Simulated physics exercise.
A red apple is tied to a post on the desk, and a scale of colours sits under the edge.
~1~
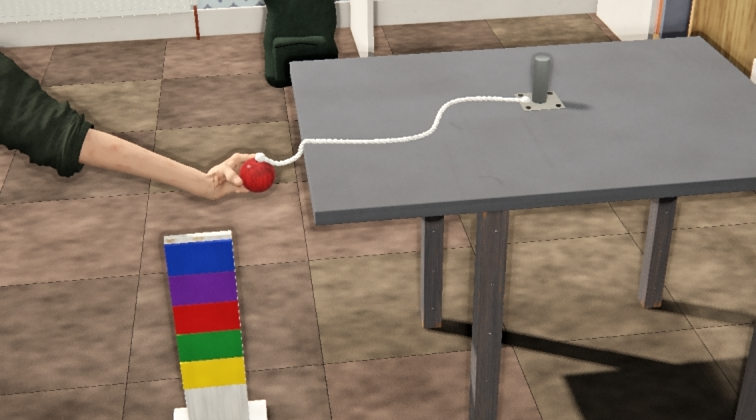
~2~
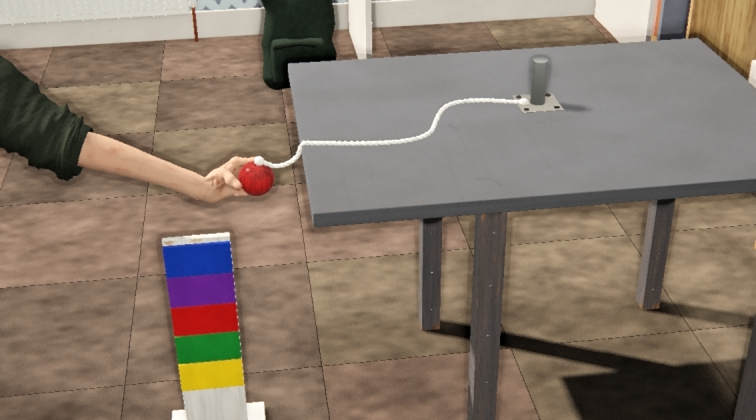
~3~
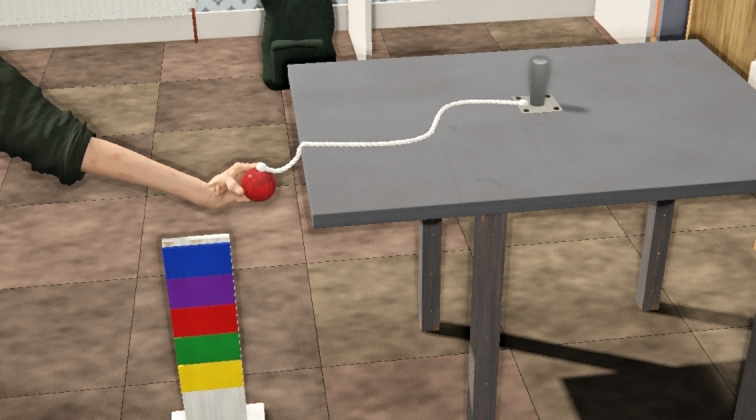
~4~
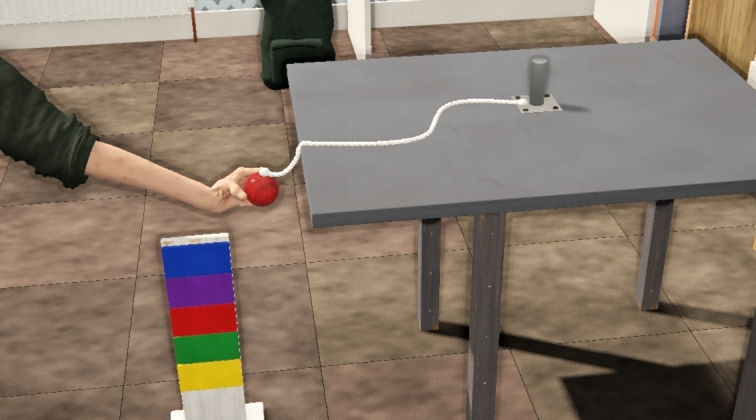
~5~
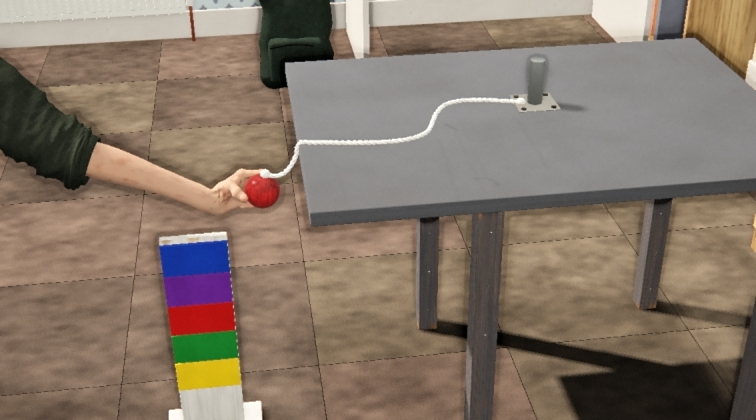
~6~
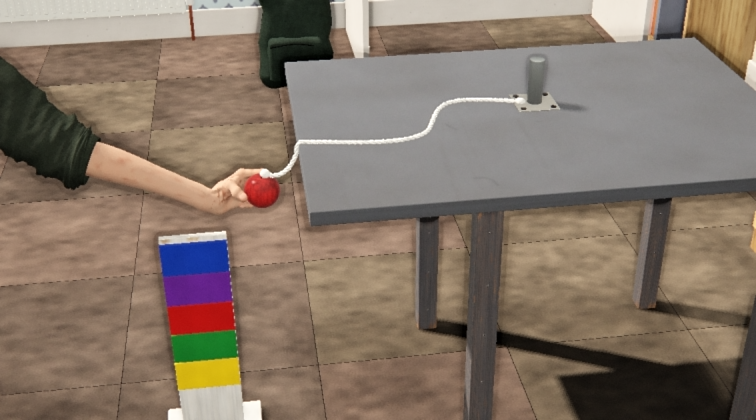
Red ball on a slack white cord held by a hand beside a grey table, lowering slightly near a striped colour scale.
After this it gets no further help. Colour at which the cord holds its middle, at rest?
Blue.
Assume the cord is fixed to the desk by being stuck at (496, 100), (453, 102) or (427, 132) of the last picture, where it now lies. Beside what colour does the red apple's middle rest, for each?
Going through the tries in order, you get blue, blue and higher than all five.
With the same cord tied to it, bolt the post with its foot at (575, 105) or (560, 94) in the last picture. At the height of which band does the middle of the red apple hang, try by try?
One after the other, higher than all five; none, it hangs higher.
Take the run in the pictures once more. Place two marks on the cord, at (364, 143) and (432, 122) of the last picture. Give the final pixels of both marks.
In that view they sit near (318, 134) and near (405, 121).
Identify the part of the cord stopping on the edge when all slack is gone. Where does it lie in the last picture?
It lies at about (339, 143).
Soon after, apple near (329, 229); above the bands.
Then, apple near (309, 243); level with blue.
At rest, apple near (308, 244); level with blue. Its centre hangs level with the blue band.
